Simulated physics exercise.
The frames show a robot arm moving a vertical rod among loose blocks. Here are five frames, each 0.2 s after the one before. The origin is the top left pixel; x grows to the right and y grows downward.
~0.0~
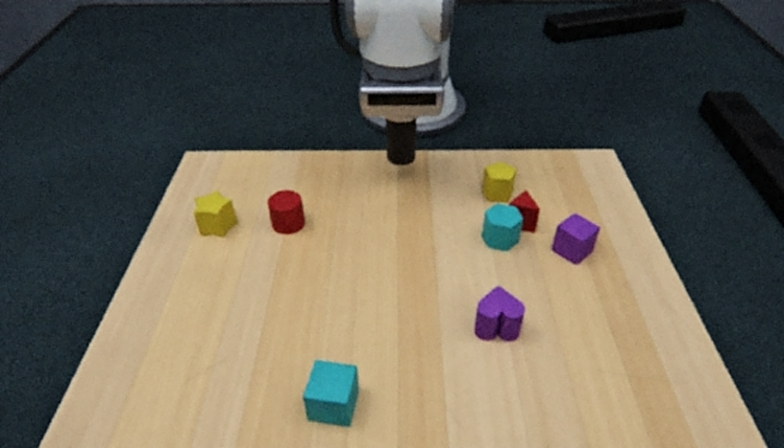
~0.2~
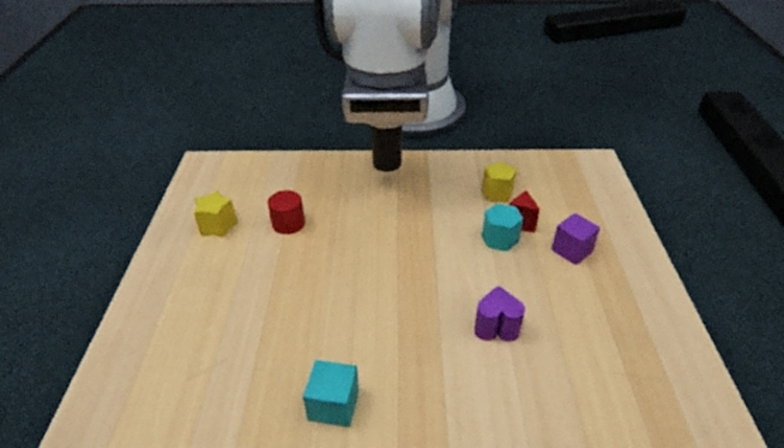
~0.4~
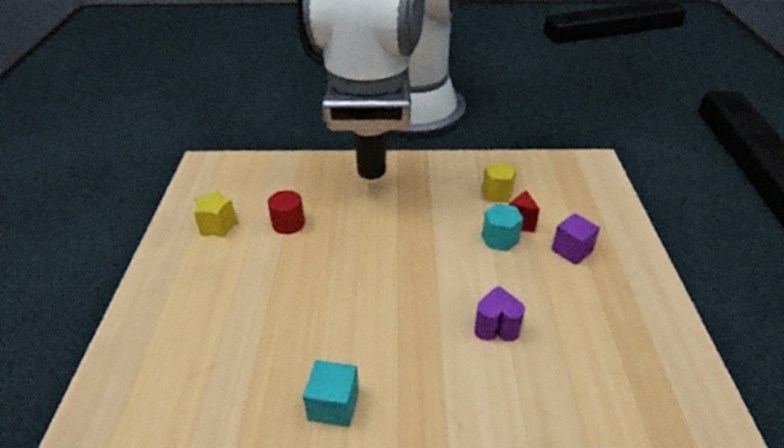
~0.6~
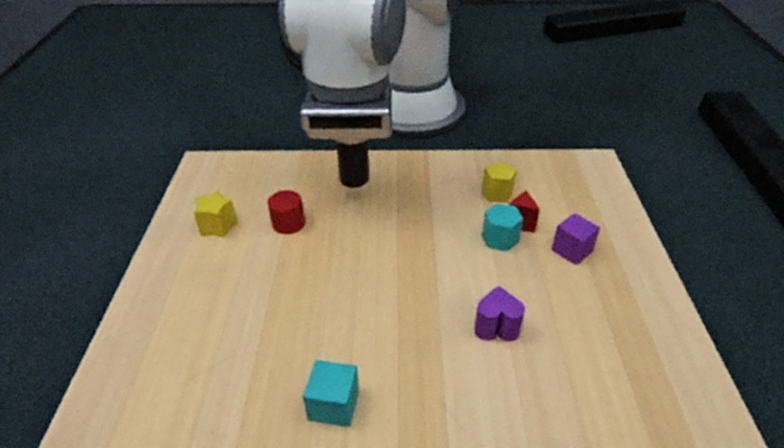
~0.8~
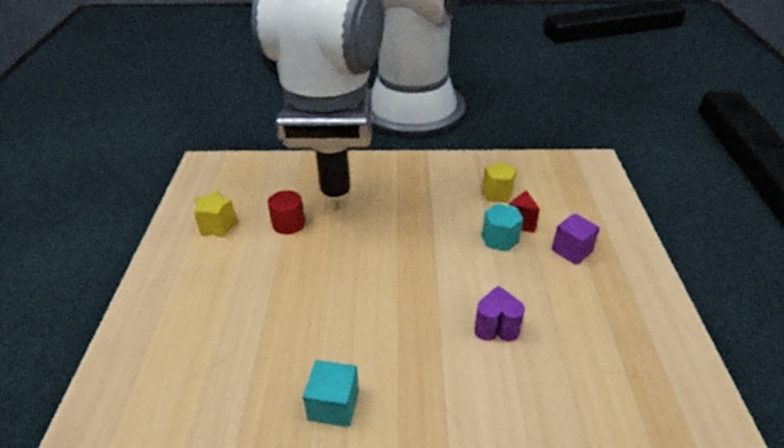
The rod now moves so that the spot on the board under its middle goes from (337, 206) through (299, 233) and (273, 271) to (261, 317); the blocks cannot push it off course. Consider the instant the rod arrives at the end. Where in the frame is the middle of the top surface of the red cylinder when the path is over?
I'd say the red cylinder ends with its top centre at (255, 213).
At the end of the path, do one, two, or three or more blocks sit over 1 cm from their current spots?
Blocks displaced: 1.
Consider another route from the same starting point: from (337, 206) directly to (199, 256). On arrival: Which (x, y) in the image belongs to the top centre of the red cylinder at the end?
Around pixel (156, 247).
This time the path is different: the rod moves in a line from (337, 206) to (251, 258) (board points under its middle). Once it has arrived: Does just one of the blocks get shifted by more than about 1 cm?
Answer: Yes.
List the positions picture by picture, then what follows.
The first frame shows lower end of the rod (401, 158), tops of blocks, yellow star-shaped block (211, 202), red cylinder (285, 200).
The second frame shows rod (387, 164), blocks as before.
The third frame shows rod (372, 171), blocks as before.
The fourth frame shows rod (354, 179), blocks as before.
The fifth frame shows rod (335, 188), yellow star-shaped block (211, 202), red cylinder (285, 200).
The first path, step by step. One third of the way, rod (296, 216); red cylinder (262, 208).
Two thirds of the way, rod (269, 253); red cylinder (255, 213).
At the end, rod (257, 299); yellow star-shaped block not moved; red cylinder (255, 213).
